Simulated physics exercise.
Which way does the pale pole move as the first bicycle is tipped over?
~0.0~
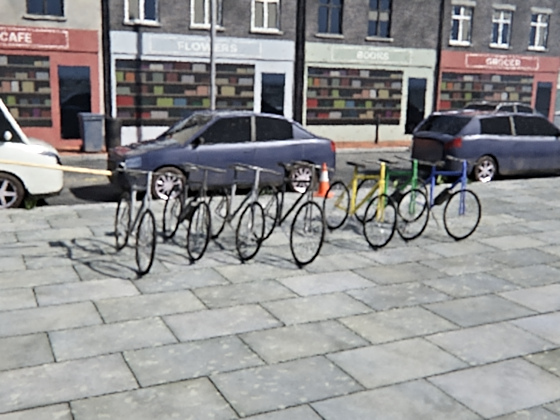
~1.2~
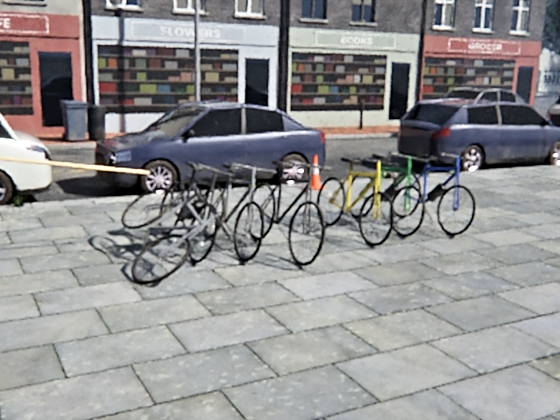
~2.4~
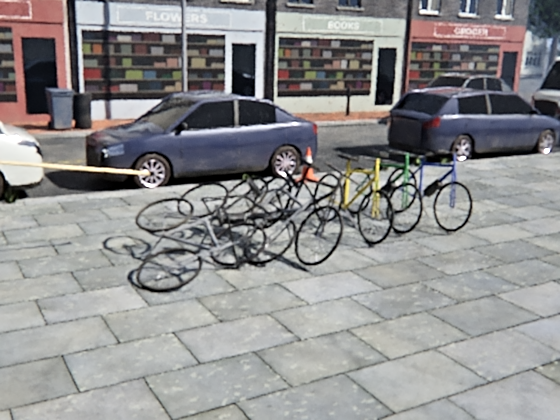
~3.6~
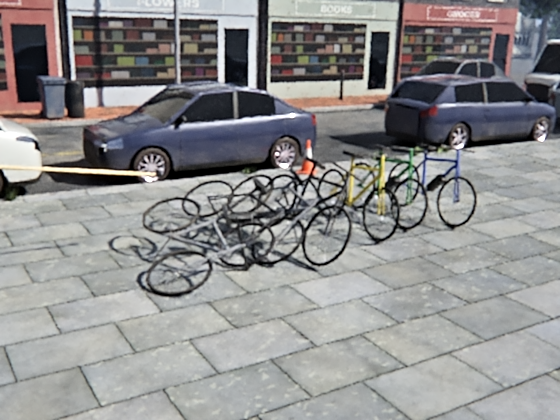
It moves to the right, reaching in from the left side of the view.
